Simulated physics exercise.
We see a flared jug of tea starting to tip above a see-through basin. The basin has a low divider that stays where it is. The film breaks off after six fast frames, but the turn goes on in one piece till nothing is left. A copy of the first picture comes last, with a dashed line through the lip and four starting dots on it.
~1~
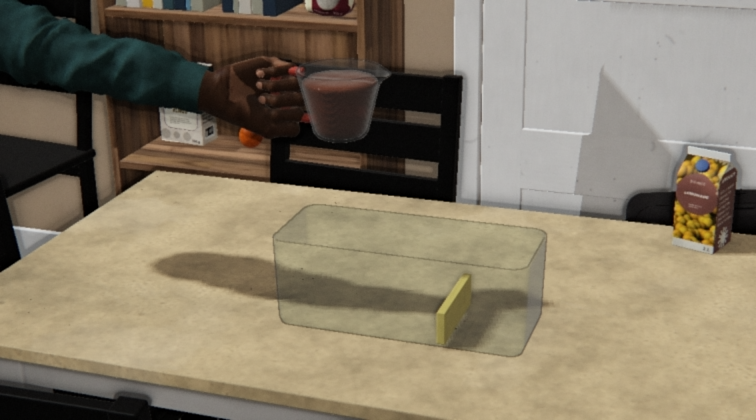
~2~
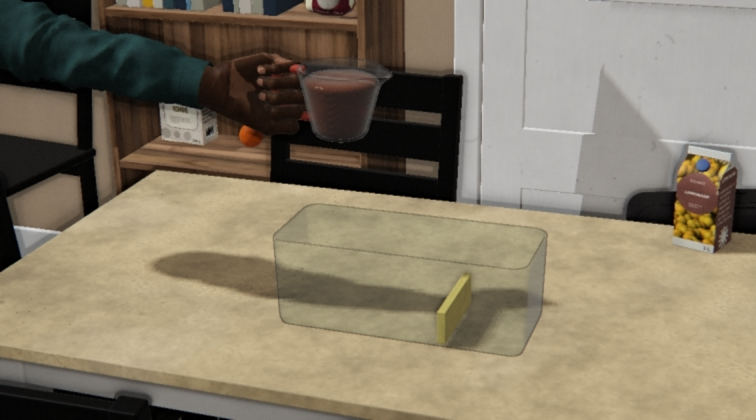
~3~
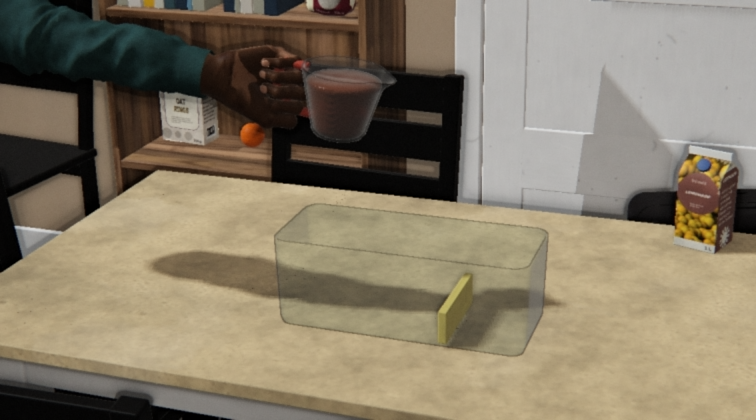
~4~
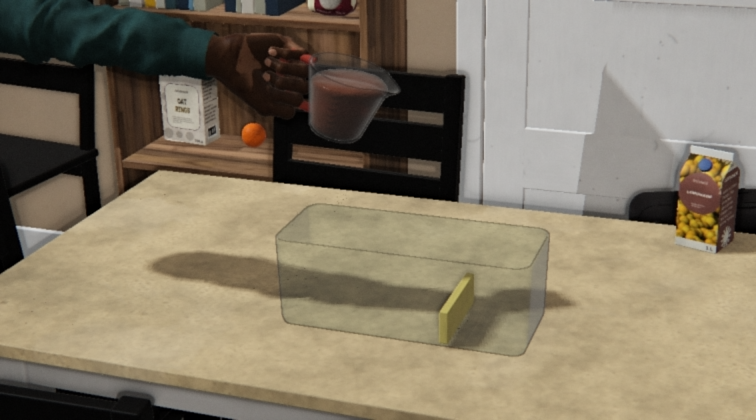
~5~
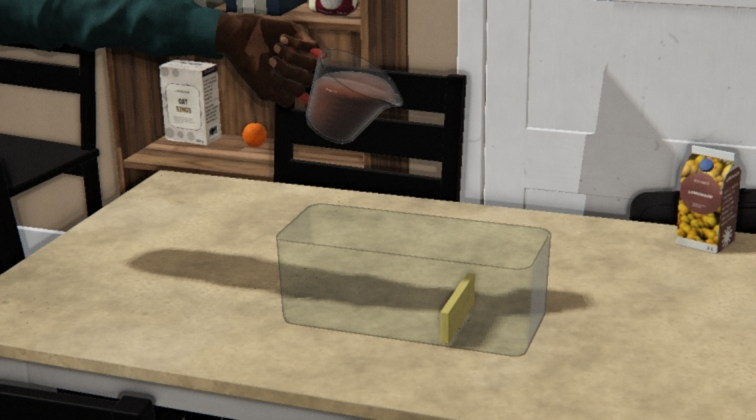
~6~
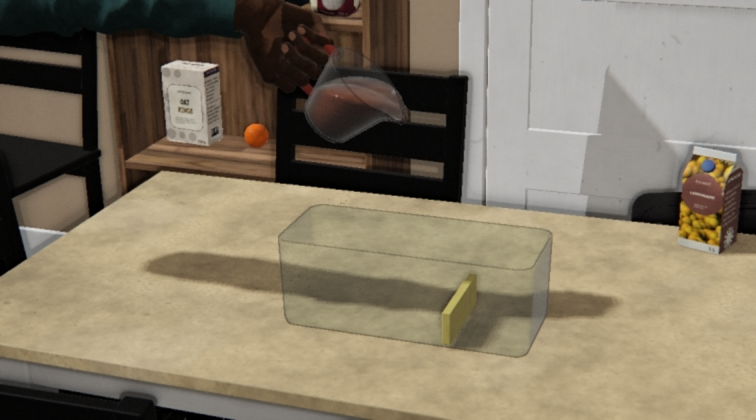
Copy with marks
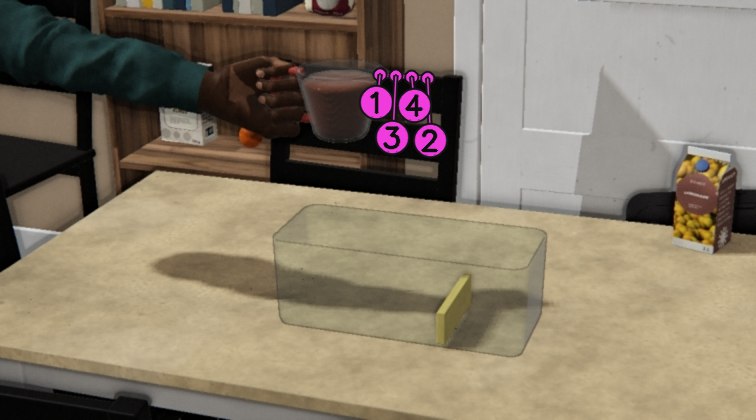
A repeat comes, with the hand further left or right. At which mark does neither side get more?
Take 2.
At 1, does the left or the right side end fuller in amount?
The left one.
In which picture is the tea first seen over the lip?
In picture 6.
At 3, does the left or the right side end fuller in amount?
More ends on the left.
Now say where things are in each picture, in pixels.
In the first frame, upright, lip at (389, 75); basin from (280, 320) to (525, 356); top of the wall at (455, 292); nothing has left yet.
In the second frame, tipped about 2°, lip at (391, 77); nothing has left yet.
In the third frame, tipped about 8°, lip at (394, 82); nothing has left yet.
In the fourth frame, tipped about 17°, lip at (399, 92); nothing has left yet.
In the fifth frame, tipped about 29°, lip at (401, 104); nothing has left yet.
In the sixth frame, tipped about 44°, lip at (402, 120); tea is over the lip, down to (402, 120).
On the marked copy, 1 at (380, 74); 2 at (427, 78); 3 at (395, 76); 4 at (411, 77).
With 1, about 86 % ends left of the wall and 8 % right of it; 6 % is lost outside.
With 2, about 52 % ends left of the wall and 42 % right of it; 6 % is lost outside.
With 3, about 84 % ends left of the wall and 12 % right of it; 3 % is lost outside.
With 4, about 67 % ends left of the wall and 29 % right of it; 4 % is lost outside.
